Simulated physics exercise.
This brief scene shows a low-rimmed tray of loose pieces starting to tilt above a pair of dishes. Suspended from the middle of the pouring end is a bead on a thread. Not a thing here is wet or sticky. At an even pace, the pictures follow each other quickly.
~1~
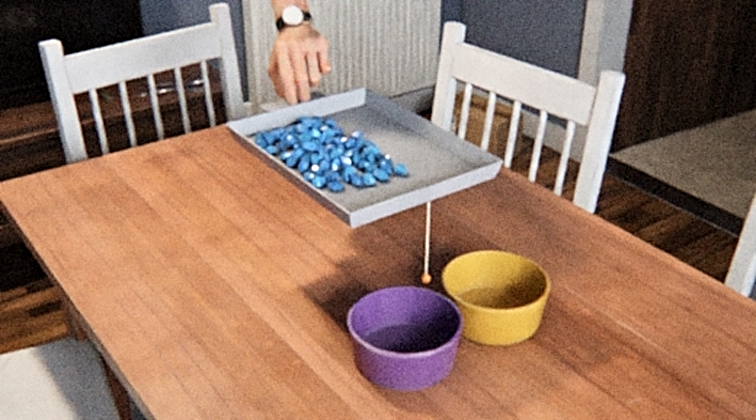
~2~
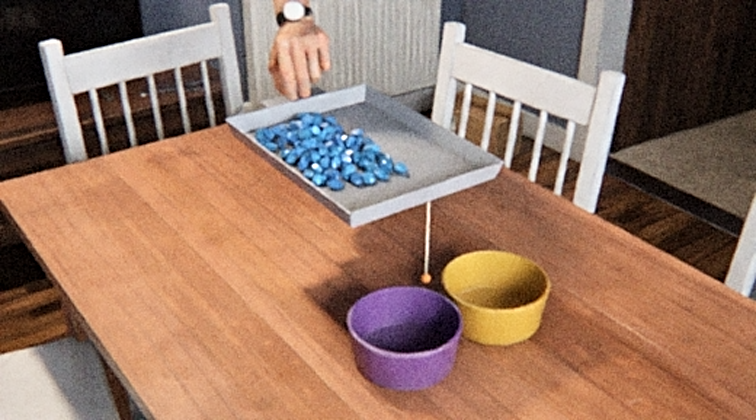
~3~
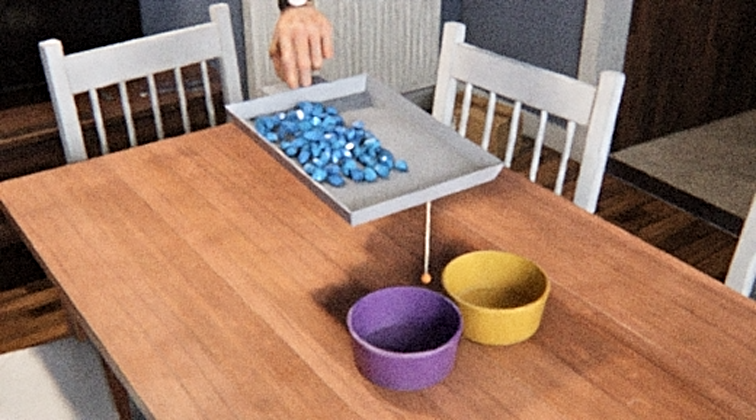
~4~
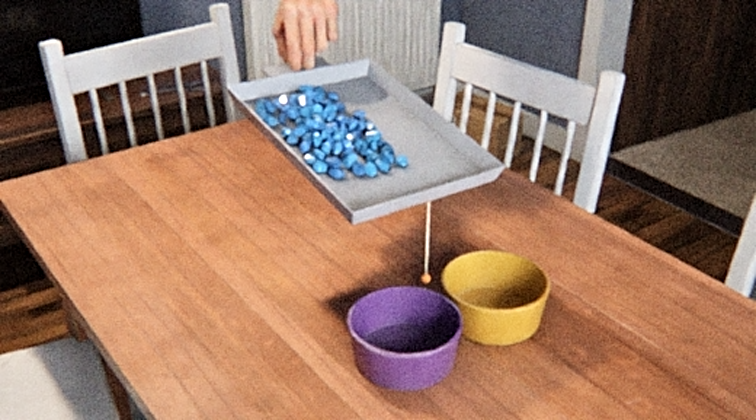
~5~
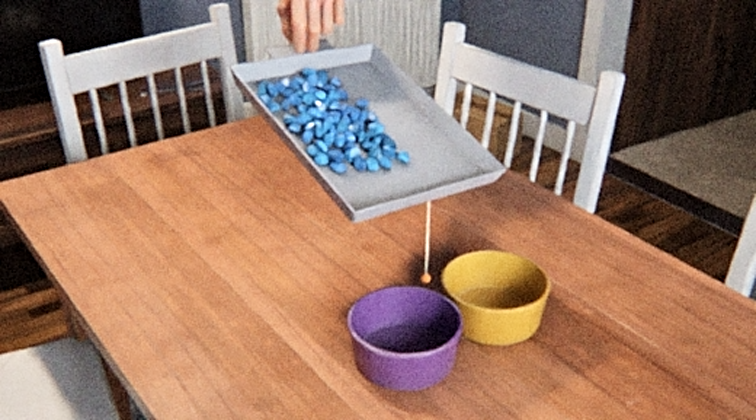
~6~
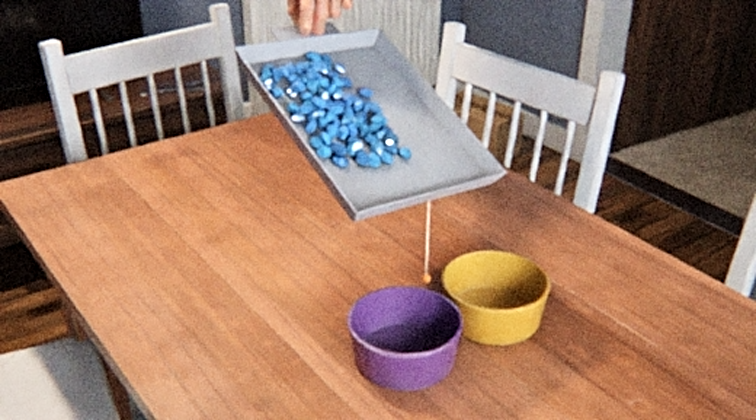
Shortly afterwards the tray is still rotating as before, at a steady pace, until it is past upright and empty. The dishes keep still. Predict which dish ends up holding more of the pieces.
Oh, the winner here is the right dish, by the look of it.
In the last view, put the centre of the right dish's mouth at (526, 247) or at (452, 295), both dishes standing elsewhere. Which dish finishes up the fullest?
Well, the first try goes to the leftward dish and the second to the rightward dish.
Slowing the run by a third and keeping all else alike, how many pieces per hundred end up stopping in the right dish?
It would be around 60 percent.
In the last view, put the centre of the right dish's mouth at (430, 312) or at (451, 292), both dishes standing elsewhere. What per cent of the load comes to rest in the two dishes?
Well, you'd get about 30 per cent and then about 40 per cent.
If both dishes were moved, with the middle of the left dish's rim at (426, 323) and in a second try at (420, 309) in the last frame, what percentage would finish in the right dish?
It would be roughly 60 per cent, followed by roughly 30 per cent.
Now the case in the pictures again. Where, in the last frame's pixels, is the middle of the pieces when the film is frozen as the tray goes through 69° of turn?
In the last view, the load is centred near (454, 191).
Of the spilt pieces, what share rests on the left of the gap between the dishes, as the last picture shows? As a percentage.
Close to 10 per cent of the spill, I think.
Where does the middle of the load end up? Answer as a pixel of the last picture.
At about (498, 325), give or take.
Soon after the last picture, tray tipped steeply; most on the tray; about a quarter in the air.
A little later, tray tipped past a quarter turn; a small part on the tray; about a quarter in the left dish; about a third in the right dish; about a quarter outside both; a small part in the air.
Later still, tray tipped past a quarter turn; about a quarter in the left dish; about half in the right dish; about a third outside both.
At rest, tray tipped past a quarter turn; about a quarter in the left dish; about half in the right dish; about a third outside both.
